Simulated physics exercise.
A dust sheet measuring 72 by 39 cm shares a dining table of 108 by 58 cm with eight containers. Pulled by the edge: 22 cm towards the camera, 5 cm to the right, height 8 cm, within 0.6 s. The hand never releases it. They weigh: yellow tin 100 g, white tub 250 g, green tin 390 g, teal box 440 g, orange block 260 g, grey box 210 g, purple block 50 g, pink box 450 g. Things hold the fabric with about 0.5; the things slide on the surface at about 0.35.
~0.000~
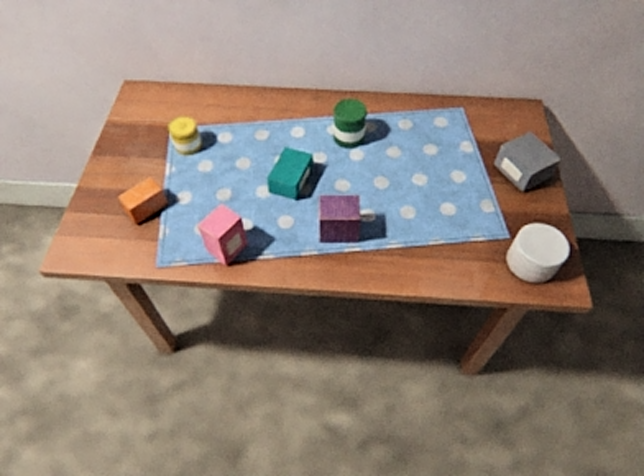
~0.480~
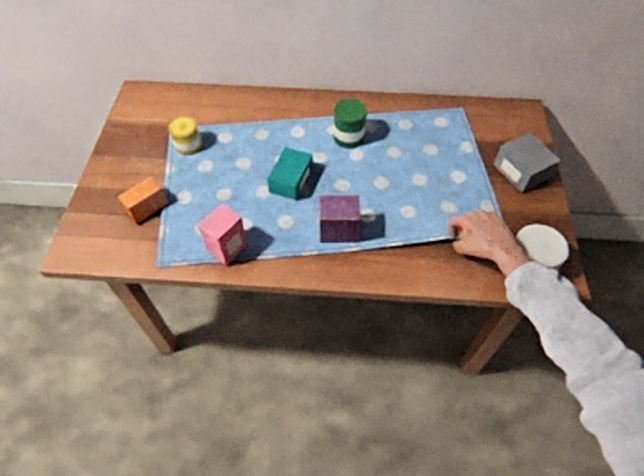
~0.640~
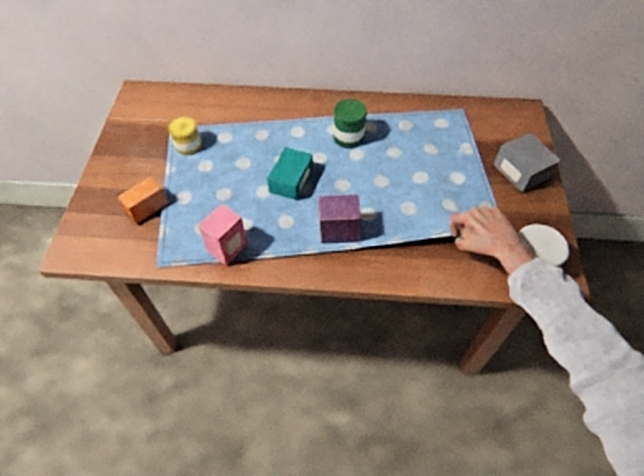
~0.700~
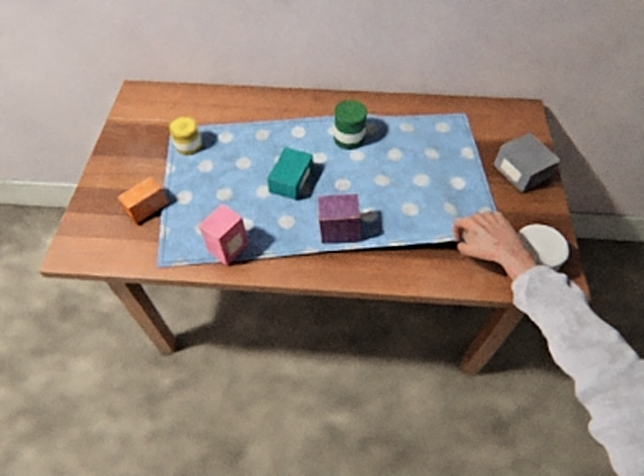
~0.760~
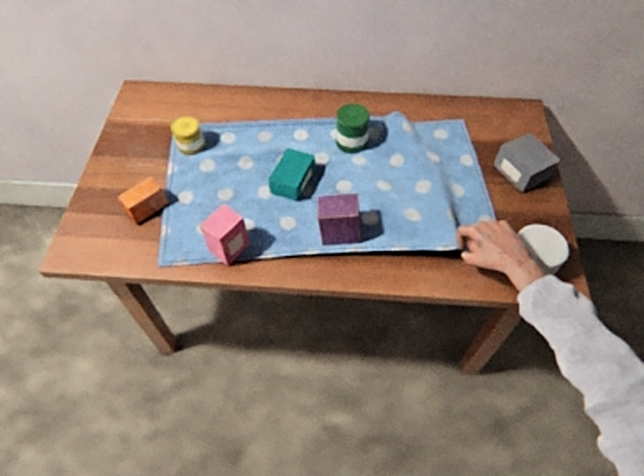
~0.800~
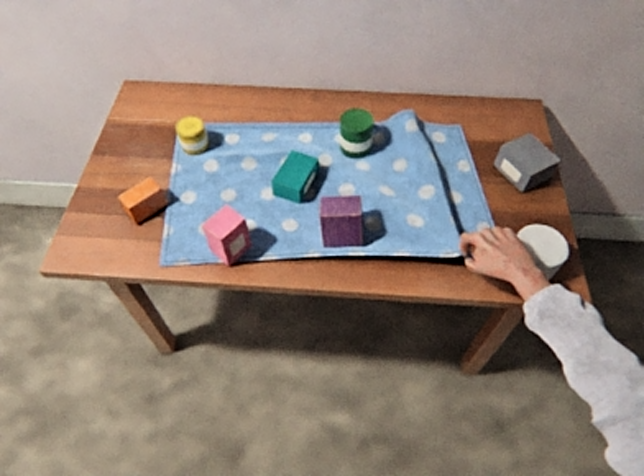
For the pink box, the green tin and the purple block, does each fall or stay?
The pink box stays, the green tin stays, the purple block stays.
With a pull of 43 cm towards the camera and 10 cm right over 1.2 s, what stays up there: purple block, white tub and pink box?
Result - purple block: Gone, white tub: Still on top, pink box: Gone.
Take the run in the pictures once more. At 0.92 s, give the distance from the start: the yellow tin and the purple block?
I'd put the yellow tin at some 8 centimetres and the purple block at some 6 centimetres.
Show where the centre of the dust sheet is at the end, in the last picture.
Midpoint, last view: Approx. (387, 238).
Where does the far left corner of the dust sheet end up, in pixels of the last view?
In the final picture it's somewhere around (253, 140).
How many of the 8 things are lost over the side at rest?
My count is 0.
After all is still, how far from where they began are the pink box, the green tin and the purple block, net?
Pink box 8 cm, green tin 25 cm, purple block 15 cm.
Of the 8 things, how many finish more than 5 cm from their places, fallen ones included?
The number is 5.
By 0.9 s, 100 % of the dust sheet is still over the top; green tin 12 cm off its start, purple block 6 cm off its start, pink box 3 cm off its start.
By 1.0 s, 95 % of the dust sheet is still over the top; green tin 18 cm off its start, purple block 10 cm off its start, pink box 6 cm off its start.
By 1.1 s, 90 % of the dust sheet is still over the top; green tin 23 cm off its start at (425, 171), purple block 13 cm off its start at (378, 261), pink box 7 cm off its start at (251, 237).
By 1.2 s, 85 % of the dust sheet is still over the top; green tin 26 cm off its start, purple block on its side, 13 cm off its start, pink box 8 cm off its start.
By 2.8 s, 85 % of the dust sheet is still over the top; green tin 26 cm off its start at (434, 179), purple block on its side, 13 cm off its start at (385, 263), pink box 8 cm off its start at (256, 240), teal box 20 cm off its start at (353, 223).
